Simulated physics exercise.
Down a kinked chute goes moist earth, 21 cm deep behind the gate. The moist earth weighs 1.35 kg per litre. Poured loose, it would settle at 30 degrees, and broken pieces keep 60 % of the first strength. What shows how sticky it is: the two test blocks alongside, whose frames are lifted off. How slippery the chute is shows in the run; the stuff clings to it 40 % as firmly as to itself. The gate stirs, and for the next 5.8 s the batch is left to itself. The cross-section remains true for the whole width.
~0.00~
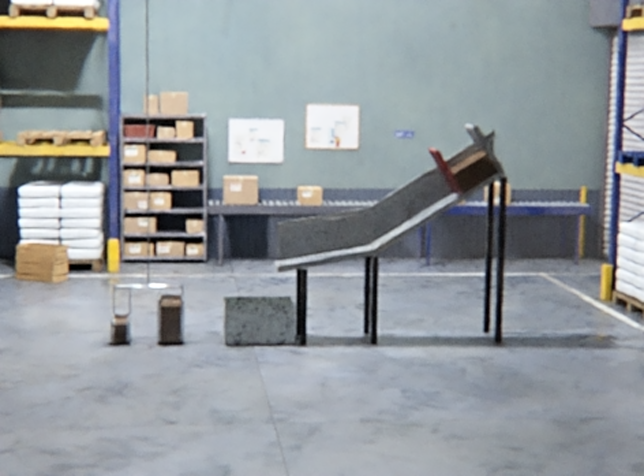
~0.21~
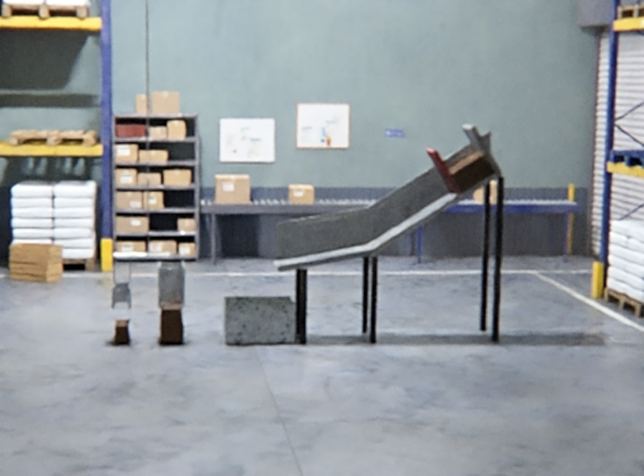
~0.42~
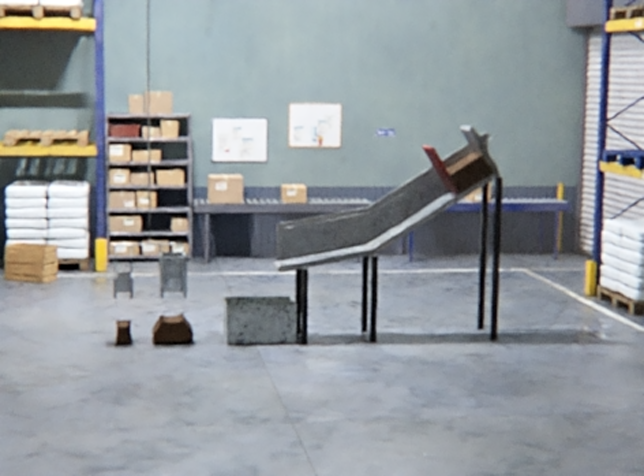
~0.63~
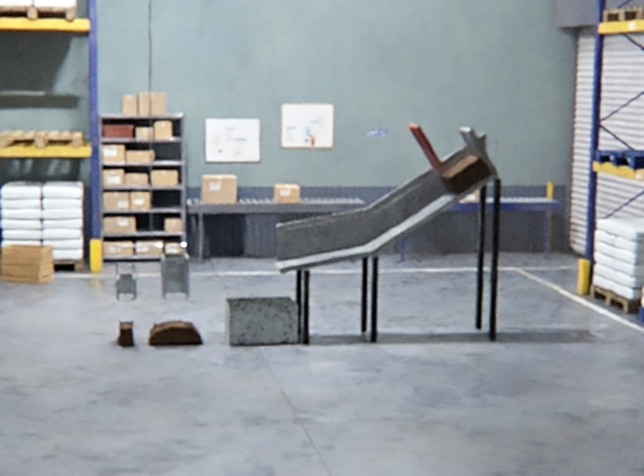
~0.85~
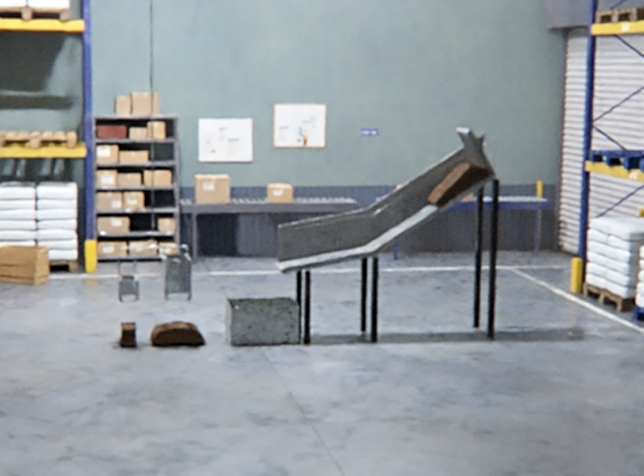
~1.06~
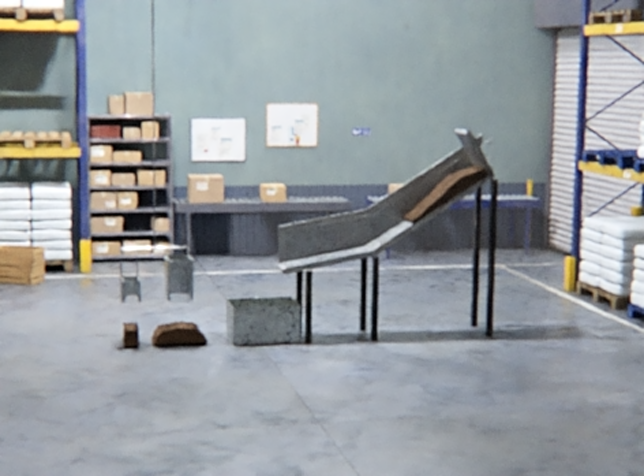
Moist brown earth slumping from two test blocks as their casings rise, then more sliding down a grey chute after its red gate swings up.
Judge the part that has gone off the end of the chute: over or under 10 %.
Lower than 10 %.
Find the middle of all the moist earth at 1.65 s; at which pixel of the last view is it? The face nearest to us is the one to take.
I'd put it at around pixel (424, 213).
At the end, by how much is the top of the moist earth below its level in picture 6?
The gap comes to about 0.5 centimetres.
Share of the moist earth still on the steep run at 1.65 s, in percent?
Roughly 90 %.
After 1.65 s, 91 % is on the steep run, 9 % on the flatter one and 0 % past the end.
After 2.35 s, 66 % is on the steep run, 34 % on the flatter one and 0 % past the end.
After 3.05 s, 66 % is on the steep run, 34 % on the flatter one and 0 % past the end.
After 3.75 s, 66 % is on the steep run, 34 % on the flatter one and 0 % past the end.
After 6.16 s, 66 % is on the steep run, 34 % on the flatter one and 0 % past the end.
